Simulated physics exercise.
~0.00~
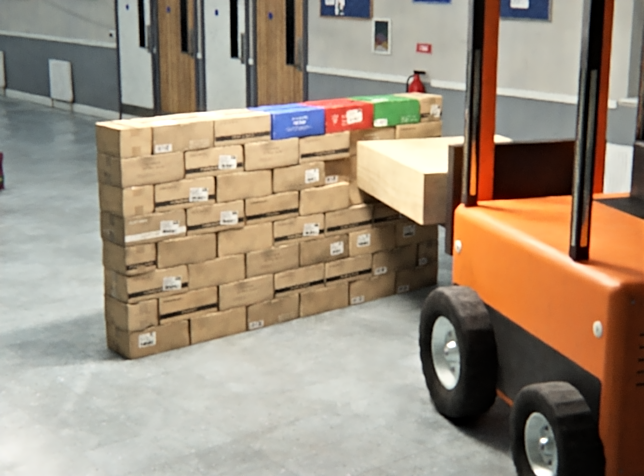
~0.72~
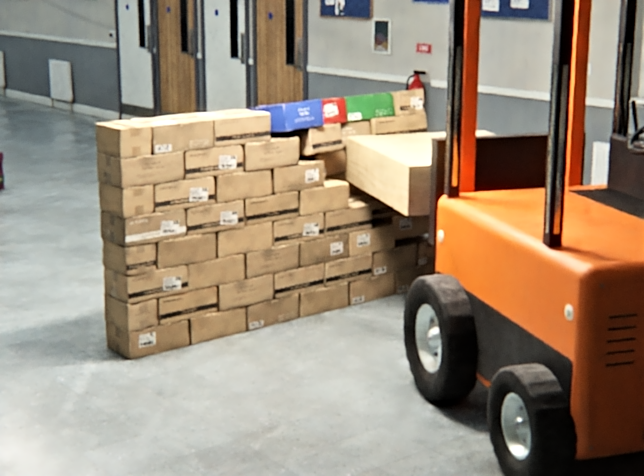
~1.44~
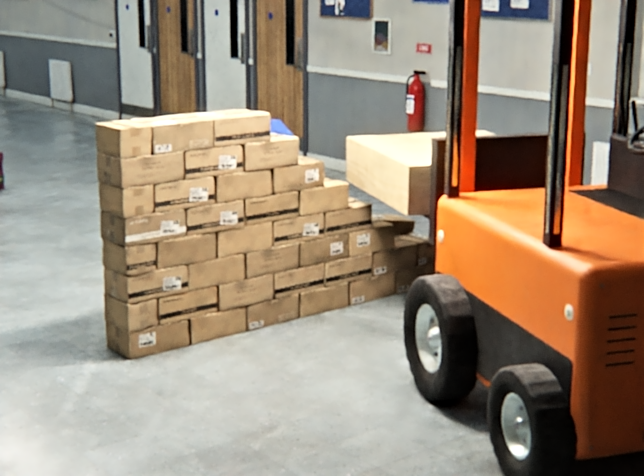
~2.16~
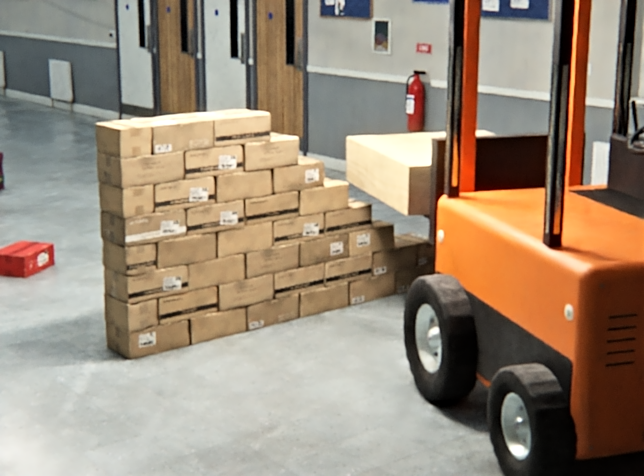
The clip shows an orange lift truck pressing a box-shaped load into the right side of a loose cardboard parcel wall in a hallway; the upper parcels shift and fall away, leaving a stepped slope, with a red parcel on the floor at left and the truck stationary.
